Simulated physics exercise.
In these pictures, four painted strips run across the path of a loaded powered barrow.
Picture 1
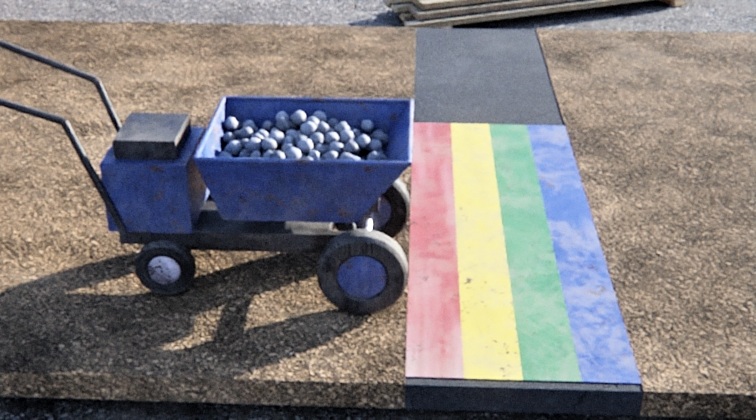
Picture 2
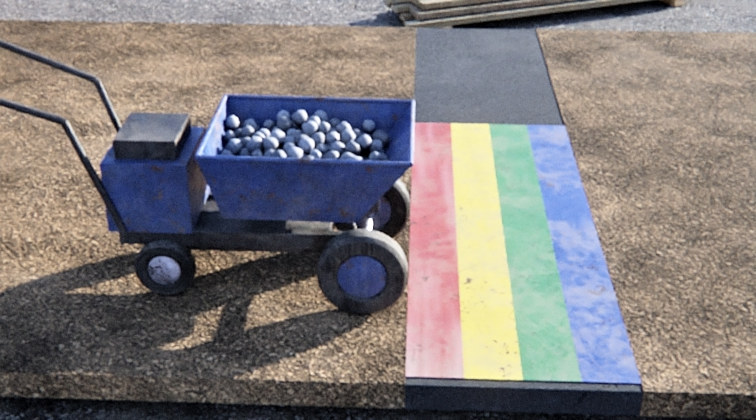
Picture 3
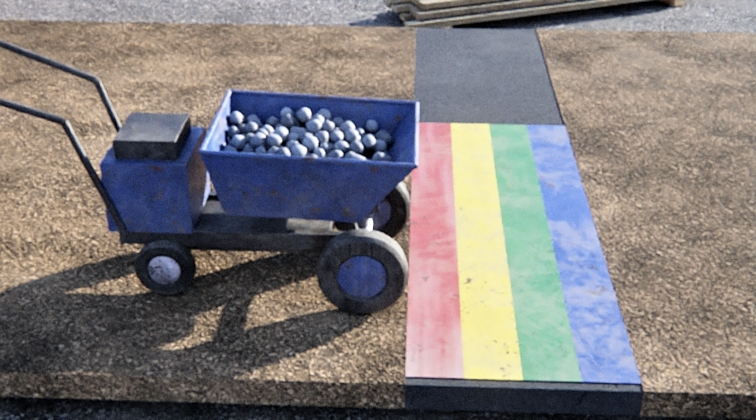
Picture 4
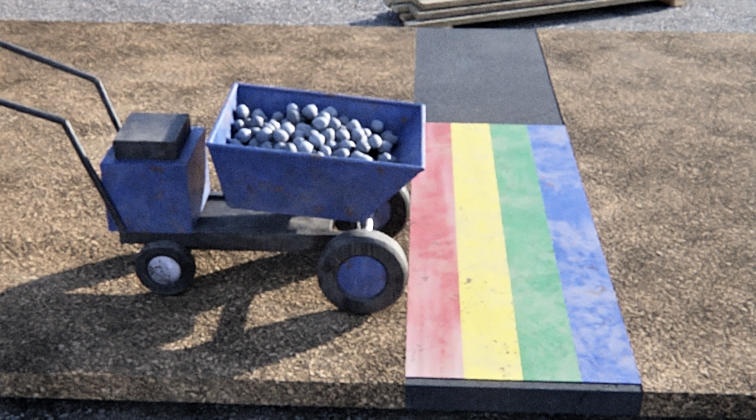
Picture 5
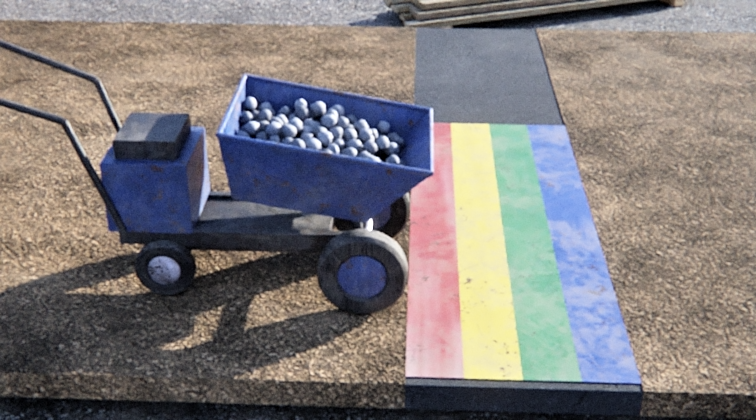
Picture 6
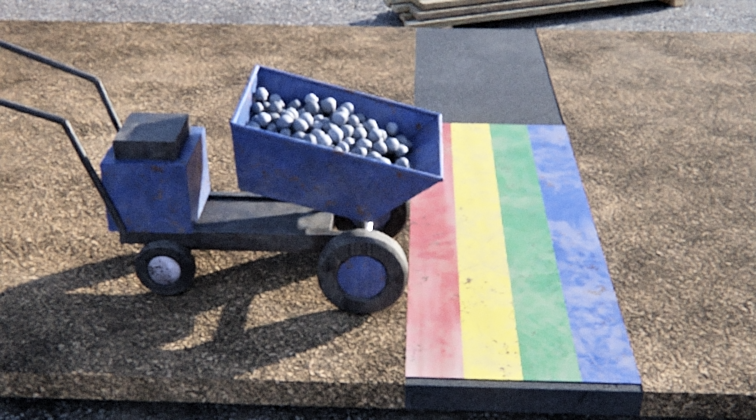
The clip shows a blue barrow loaded with round grey cobbles beside red, yellow, green and blue painted strips; its skip, level at first, gradually tilts toward the right while the wheels stay still.
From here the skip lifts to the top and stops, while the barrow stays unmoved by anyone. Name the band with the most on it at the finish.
The green one.
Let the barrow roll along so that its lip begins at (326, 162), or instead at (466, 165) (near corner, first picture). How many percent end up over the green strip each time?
10 and 20 percent, in that order.
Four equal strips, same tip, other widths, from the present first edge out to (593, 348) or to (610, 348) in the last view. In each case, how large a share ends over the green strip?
30 % and 40 %.
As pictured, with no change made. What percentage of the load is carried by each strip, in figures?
The red strip gets close to 0, the yellow strip close to 20, the green strip close to 35 and the blue strip close to 25.
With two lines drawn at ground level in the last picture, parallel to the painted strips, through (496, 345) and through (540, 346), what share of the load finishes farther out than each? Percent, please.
Roughly 80 per cent, then roughly 60 per cent.
Soon after the last picture, skip tipped steeply; all in the skip.
A little later, skip tipped steeply; most in the skip; a stray few over the yellow strip; a small part over the green strip; a stray few falling.
Later still, skip tipped right over; about a quarter in the skip; a small part over the yellow strip; about a third over the green strip; about a quarter over the blue strip; a small part off the paint.
At rest, skip tipped right over; a small part in the skip; none over the red strip; about a quarter over the yellow strip; about a third over the green strip; about a quarter over the blue strip; a small part off the paint.
